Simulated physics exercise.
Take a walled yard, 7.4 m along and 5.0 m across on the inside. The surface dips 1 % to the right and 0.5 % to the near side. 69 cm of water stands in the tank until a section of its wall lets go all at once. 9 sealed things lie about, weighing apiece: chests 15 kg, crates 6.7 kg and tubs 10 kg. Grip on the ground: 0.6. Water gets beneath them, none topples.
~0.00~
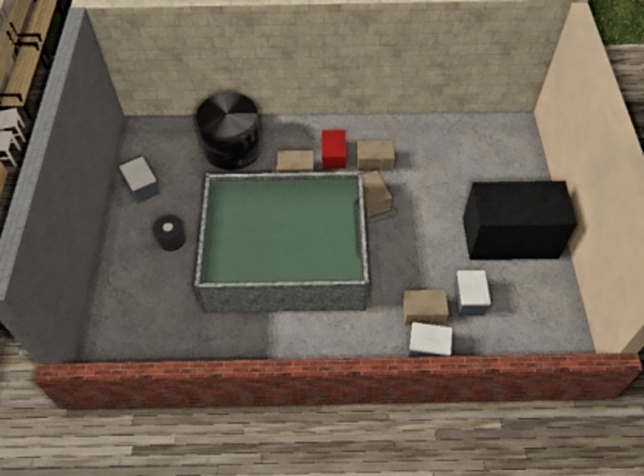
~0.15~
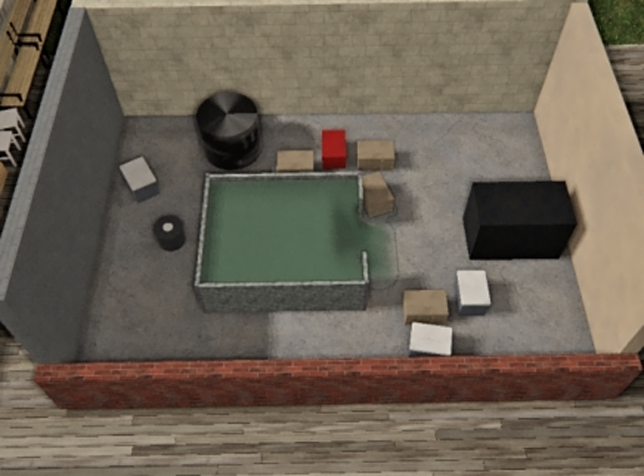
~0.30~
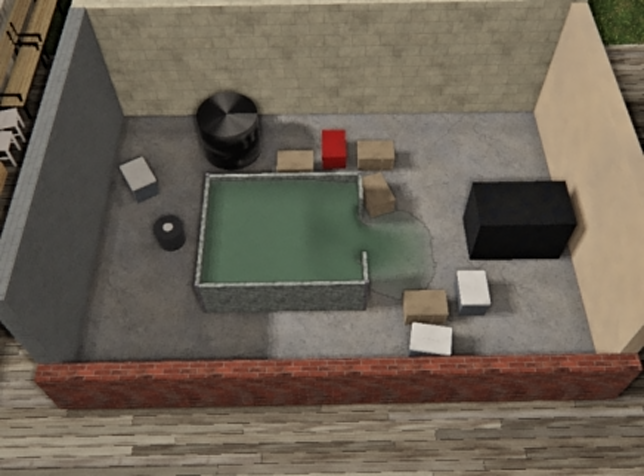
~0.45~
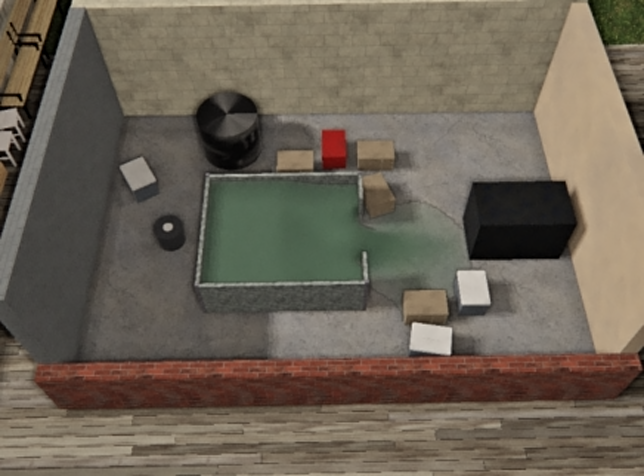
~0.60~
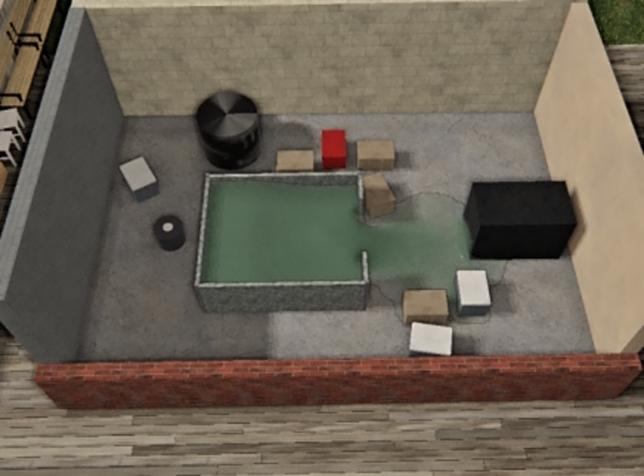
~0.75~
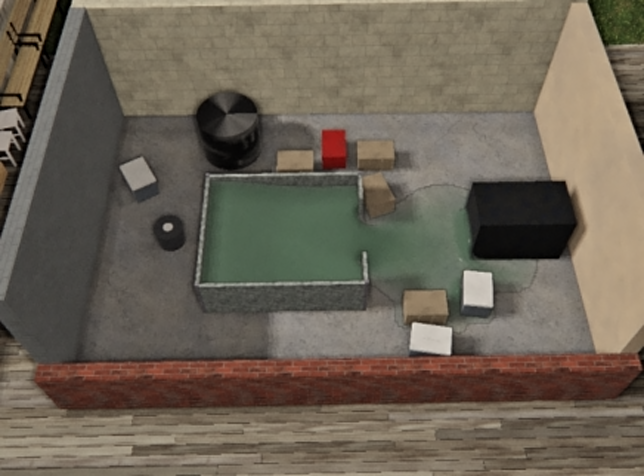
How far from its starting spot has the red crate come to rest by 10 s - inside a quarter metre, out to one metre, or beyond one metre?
Distance: Middling.
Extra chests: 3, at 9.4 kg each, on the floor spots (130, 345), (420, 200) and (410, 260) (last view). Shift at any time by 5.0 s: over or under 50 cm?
Note, same order as listed: Inside the limit, beyond the limit, beyond the limit.
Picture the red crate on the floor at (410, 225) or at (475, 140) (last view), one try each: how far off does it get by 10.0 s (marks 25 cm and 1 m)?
In that order: It goes a long way; it goes a long way.
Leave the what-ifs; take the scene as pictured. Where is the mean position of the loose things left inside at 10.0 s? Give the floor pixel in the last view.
Roughly at (290, 232).
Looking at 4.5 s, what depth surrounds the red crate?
I'd say around 2 cm.
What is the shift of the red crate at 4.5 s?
About 0 cm.
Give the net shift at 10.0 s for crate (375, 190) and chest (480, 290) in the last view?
Taken in order, the shifts are 50 cm and 120 cm.
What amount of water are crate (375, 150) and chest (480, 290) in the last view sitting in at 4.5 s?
Some 2 cm at the first, some 20 cm at the second.
After 2.0 s the red crate is near (334, 143), 0.0 m from its start, aground; 0 afloat.
After 4.5 s the red crate is near (334, 143), 0.0 m from its start, aground; 2 afloat.
After 7.0 s the red crate is near (303, 165), 0.7 m from its start, afloat; 5 afloat.
After 10.0 s the red crate is near (338, 169), 0.6 m from its start, afloat; 8 afloat.
